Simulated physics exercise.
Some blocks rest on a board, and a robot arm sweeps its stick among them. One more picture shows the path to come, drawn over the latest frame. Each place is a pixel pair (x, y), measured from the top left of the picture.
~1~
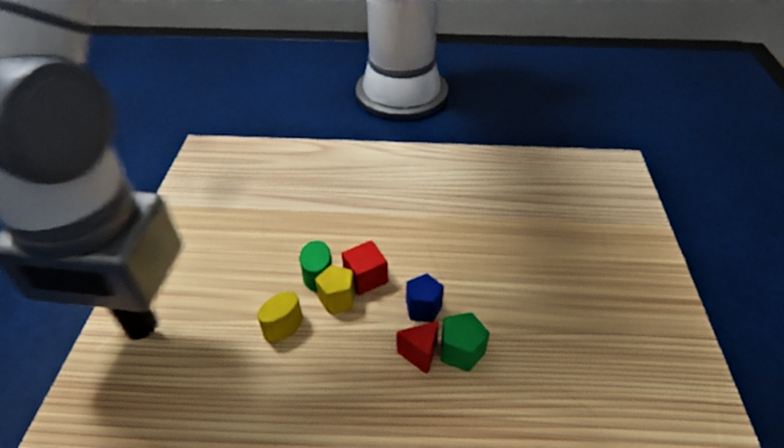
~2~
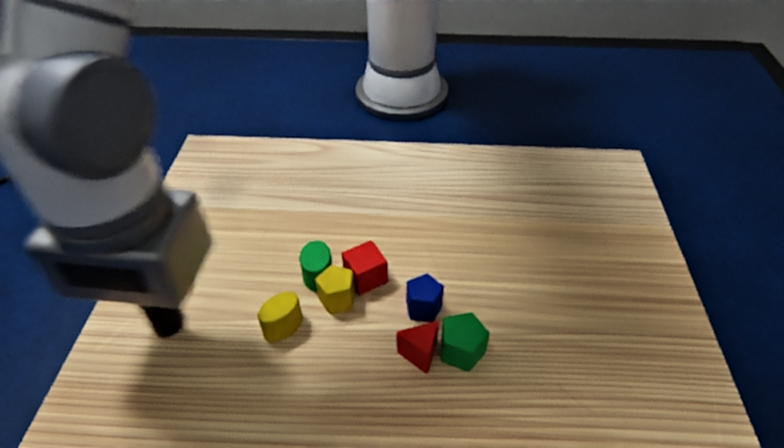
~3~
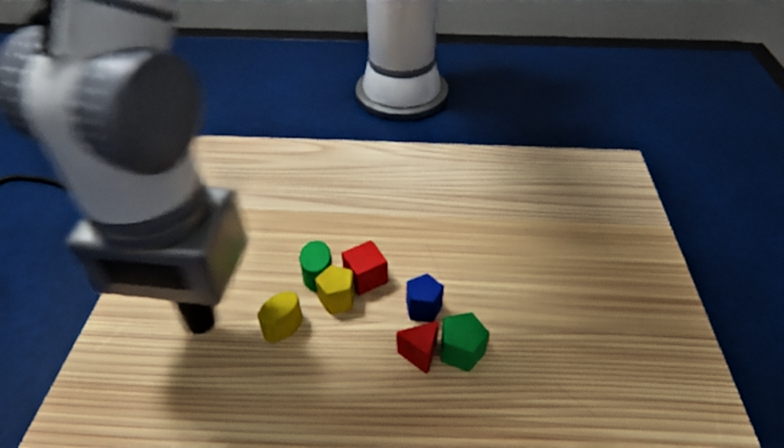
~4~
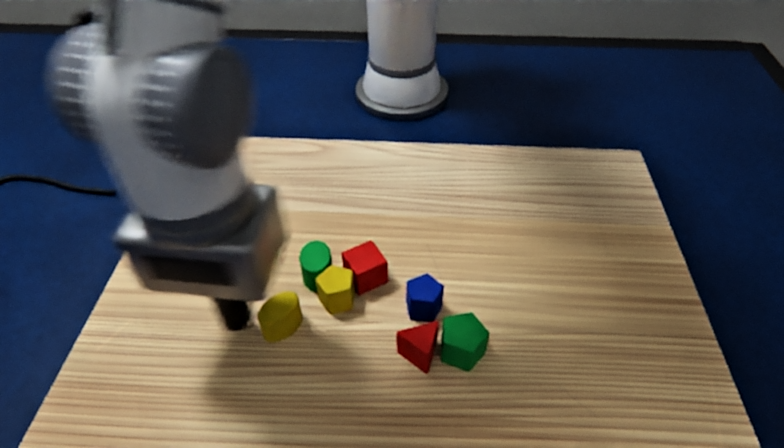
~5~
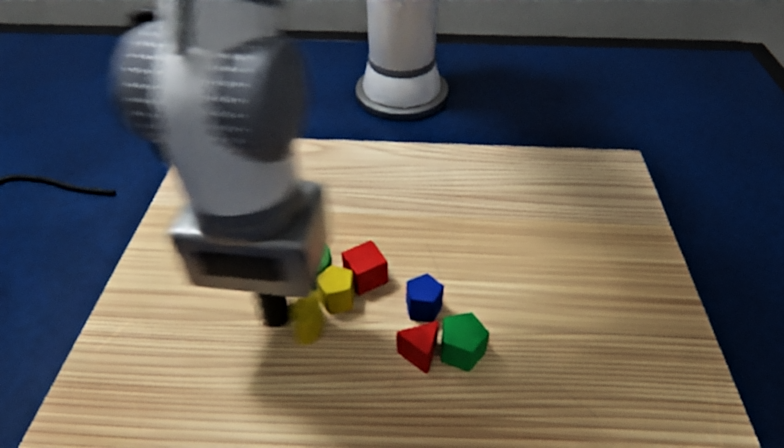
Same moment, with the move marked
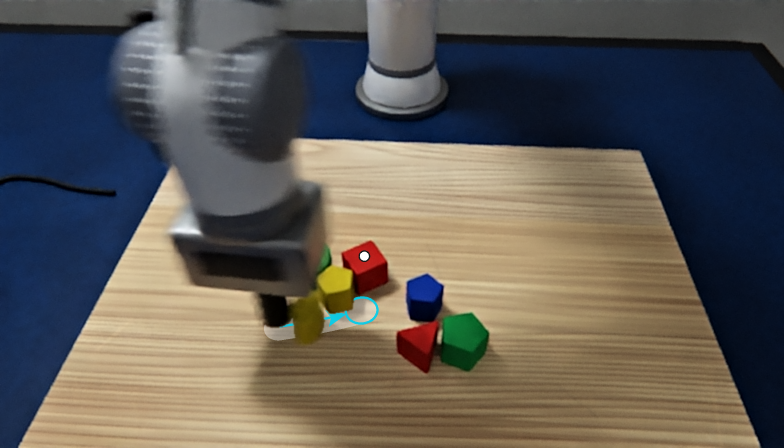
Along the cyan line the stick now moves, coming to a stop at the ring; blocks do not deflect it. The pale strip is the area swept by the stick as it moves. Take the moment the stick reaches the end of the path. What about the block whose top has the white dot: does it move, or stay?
The block whose top has the white dot will be pushed away from where it stands.
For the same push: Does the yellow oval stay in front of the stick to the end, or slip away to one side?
That block drops off.
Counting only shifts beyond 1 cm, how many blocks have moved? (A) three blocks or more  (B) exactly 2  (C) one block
Option A.
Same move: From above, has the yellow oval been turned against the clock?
No, I don't think so.
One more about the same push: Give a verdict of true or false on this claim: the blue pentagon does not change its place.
The statement is correct.
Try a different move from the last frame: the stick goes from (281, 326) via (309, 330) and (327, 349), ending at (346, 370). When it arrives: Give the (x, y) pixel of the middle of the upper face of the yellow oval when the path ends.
That would be at about pixel (362, 322).
The drawn path runs from (281, 326) by way of (322, 319) to (362, 310); the dot is on the red square piece.
The first path, step by step. Halfway along, stick (320, 308); yellow oval (343, 314); yellow pentagon (346, 278), turned 35° anticlockwise; red square piece (368, 254).
At the end, stick (361, 298); yellow oval (362, 316), turned 80° clockwise; green oval not moved; yellow pentagon (379, 265), turned 60° anticlockwise; red square piece (385, 238), turned 30° anticlockwise; blue pentagon not moved.
